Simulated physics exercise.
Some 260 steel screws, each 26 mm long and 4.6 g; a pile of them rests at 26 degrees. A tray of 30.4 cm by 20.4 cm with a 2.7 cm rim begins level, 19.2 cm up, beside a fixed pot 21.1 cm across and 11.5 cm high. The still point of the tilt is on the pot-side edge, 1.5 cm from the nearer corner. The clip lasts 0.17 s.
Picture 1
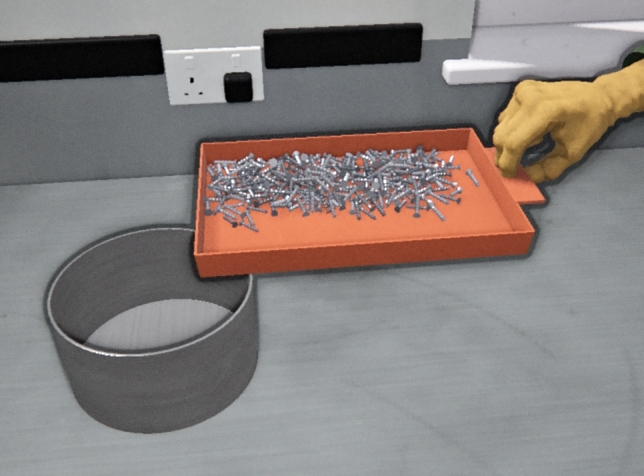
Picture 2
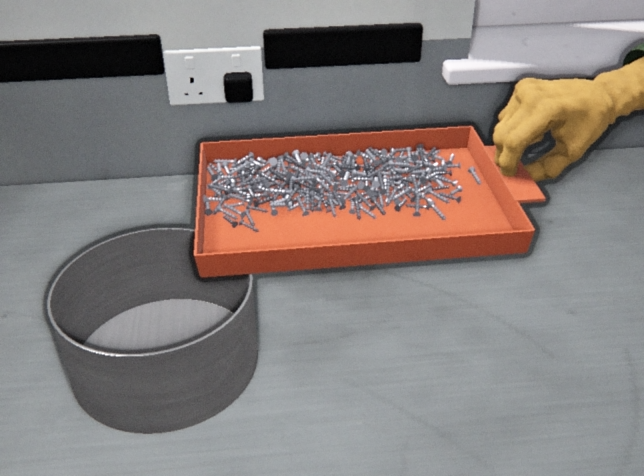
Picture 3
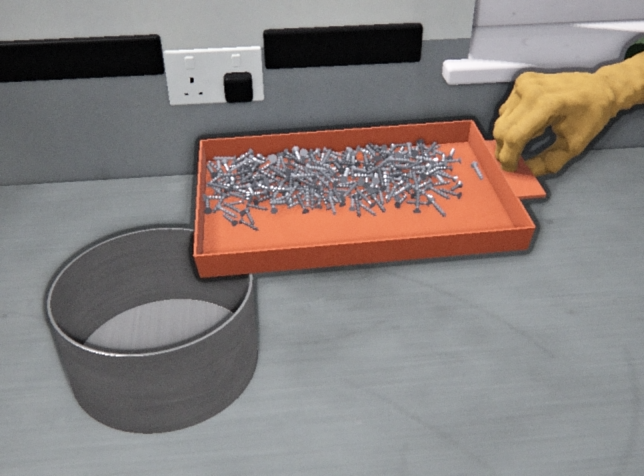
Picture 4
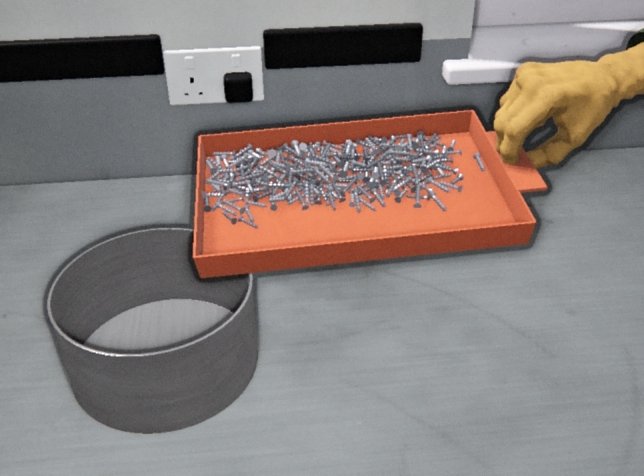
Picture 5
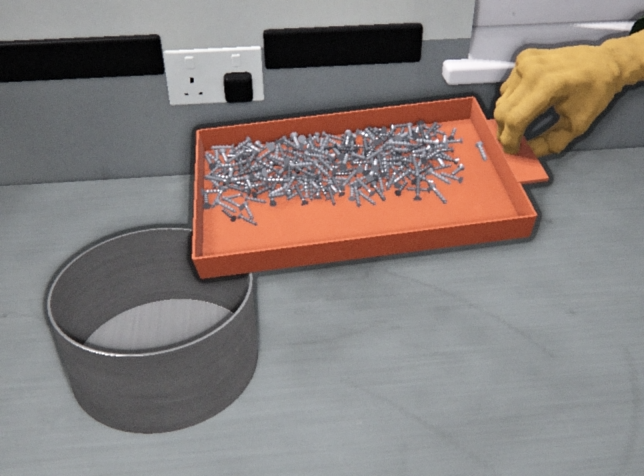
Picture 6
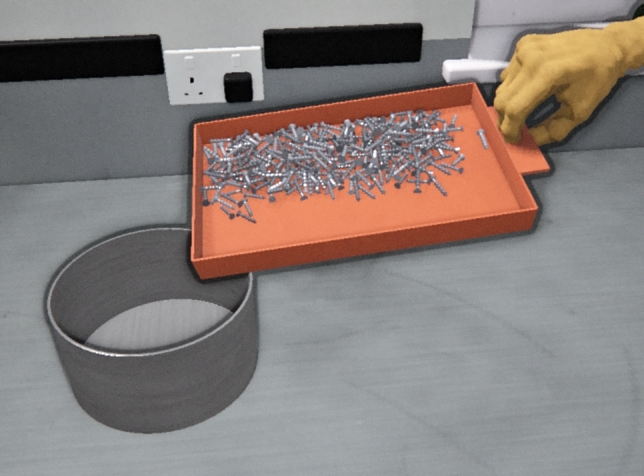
Orange tray of small metal screws slowly tilting as a yellow-gloved hand raises its right end beside a round grey pot.
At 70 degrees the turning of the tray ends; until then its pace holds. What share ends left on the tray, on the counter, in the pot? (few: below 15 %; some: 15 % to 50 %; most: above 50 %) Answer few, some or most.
Left on the tray: Some; on the counter: Most; in the pot: Few.
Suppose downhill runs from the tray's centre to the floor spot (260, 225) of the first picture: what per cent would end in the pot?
Some 55 per cent.
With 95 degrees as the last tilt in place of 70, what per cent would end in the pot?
It would be near 5 per cent.
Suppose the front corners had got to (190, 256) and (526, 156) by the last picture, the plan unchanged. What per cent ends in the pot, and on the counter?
Pot 65, counter 10.
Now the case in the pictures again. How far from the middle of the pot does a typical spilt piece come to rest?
Roughly 18 cm.
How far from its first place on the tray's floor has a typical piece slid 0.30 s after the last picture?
Some 3 cm.
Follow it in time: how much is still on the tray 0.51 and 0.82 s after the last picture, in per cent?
About 100, 45.
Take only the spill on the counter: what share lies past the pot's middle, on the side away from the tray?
About 30 per cent.
Then, 0.30 s after the last picture, tilt 40 degrees; the tray holds 100 %, the pot 0 %.
Then, 0.51 s after the last picture, tilt 60 degrees; the tray holds 100 %, the pot 0 %.
Then, 0.82 s after the last picture, tilt 70 degrees; the tray holds 45 %, the pot 0 %.
In the end, tray 25 %, counter 70 %, pot 5 %.
